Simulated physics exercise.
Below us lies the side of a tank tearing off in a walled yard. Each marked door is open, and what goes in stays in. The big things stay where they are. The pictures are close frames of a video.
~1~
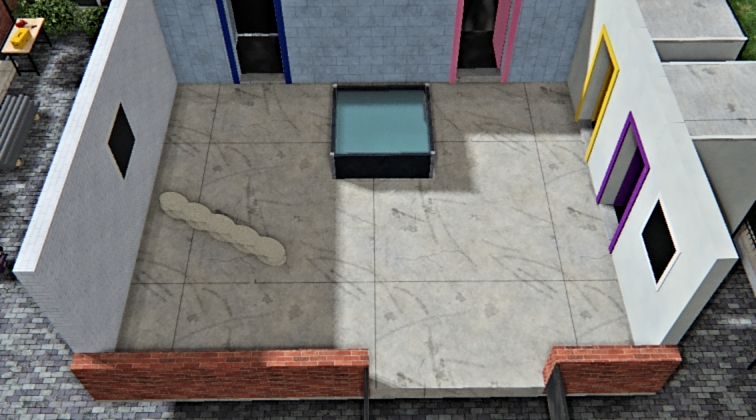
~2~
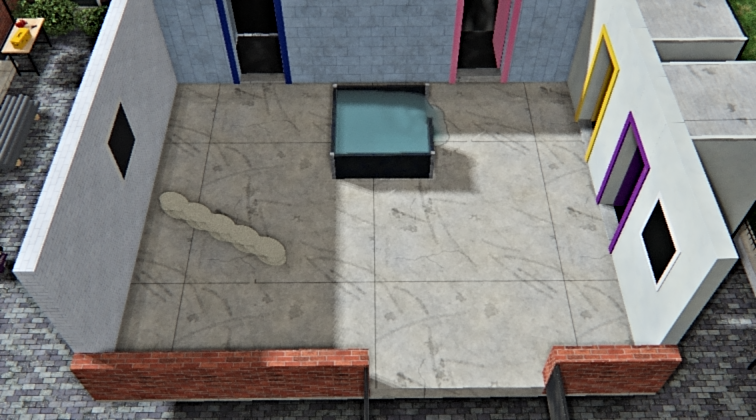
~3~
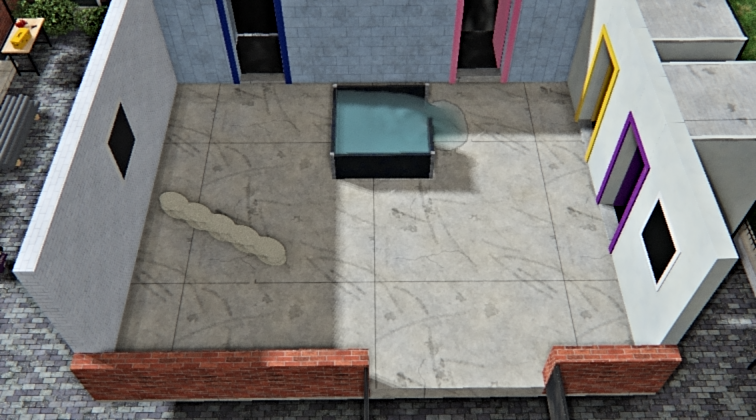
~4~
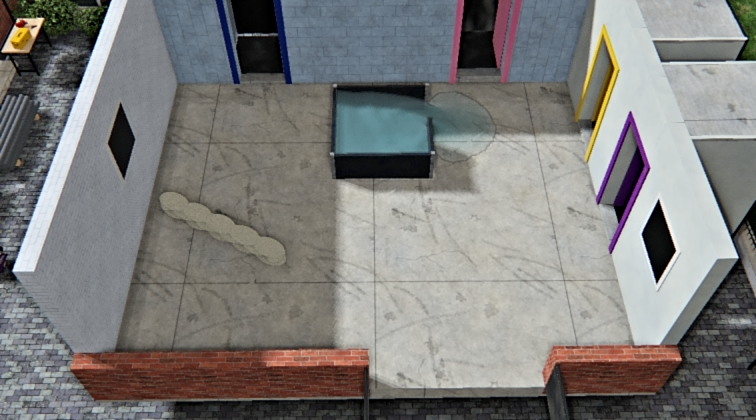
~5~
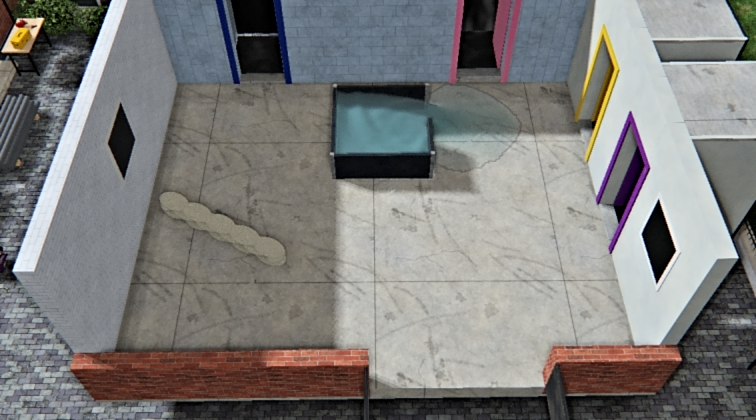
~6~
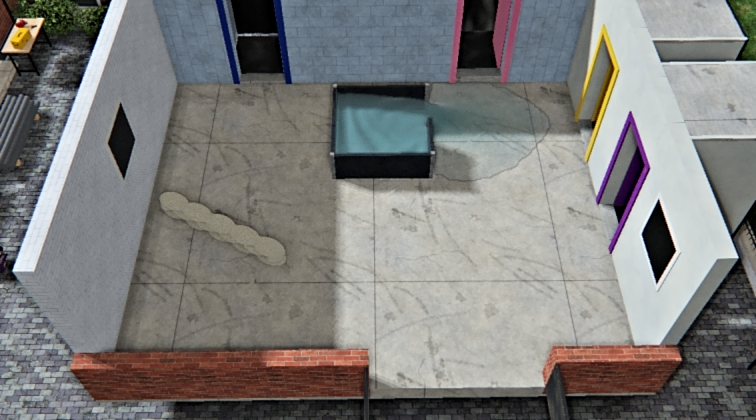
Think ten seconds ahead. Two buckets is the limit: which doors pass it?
In the end: The purple door lets in a lot; the blue door admits no more than that; the yellow door lets in a lot; the pink door admits no more than that.
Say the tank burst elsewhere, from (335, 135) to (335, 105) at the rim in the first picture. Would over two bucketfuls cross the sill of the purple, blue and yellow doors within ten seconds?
Then: The purple door takes less, the blue door takes more, the yellow door holds.
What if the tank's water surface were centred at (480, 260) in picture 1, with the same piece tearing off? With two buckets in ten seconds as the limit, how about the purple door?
In short: The purple one is over.
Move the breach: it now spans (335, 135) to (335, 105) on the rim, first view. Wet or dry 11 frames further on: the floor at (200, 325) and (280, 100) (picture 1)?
As listed: Dry, covered.
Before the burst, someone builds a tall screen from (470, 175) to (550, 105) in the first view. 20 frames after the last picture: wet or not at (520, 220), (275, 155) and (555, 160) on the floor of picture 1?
In that order: Flooded, not flooded, flooded.
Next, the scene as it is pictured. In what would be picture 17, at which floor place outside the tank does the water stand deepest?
Around (564, 95).
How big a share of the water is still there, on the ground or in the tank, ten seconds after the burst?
I make it 76 per cent.
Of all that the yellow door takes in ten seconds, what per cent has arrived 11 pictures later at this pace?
Some 30 per cent.
A moment on, water covers 15 % of the floor; the purple door not reached, the blue door not reached, the yellow door under two buckets in, the pink door wet at the sill, nothing in.
Next, water covers 15 % of the floor; the purple door wet at the sill, nothing in, the blue door not reached, the yellow door over two buckets in, the pink door under two buckets in.
Then, water covers 20 % of the floor; the purple door under two buckets in, the blue door not reached, the yellow door far over two buckets in, the pink door under two buckets in.
Later, water covers 35 % of the floor; the purple door over two buckets in, the blue door not reached, the yellow door far over two buckets in, the pink door under two buckets in.
In the end, water covers 45 % of the floor; the purple door over two buckets in, the blue door not reached, the yellow door far over two buckets in, the pink door under two buckets in.
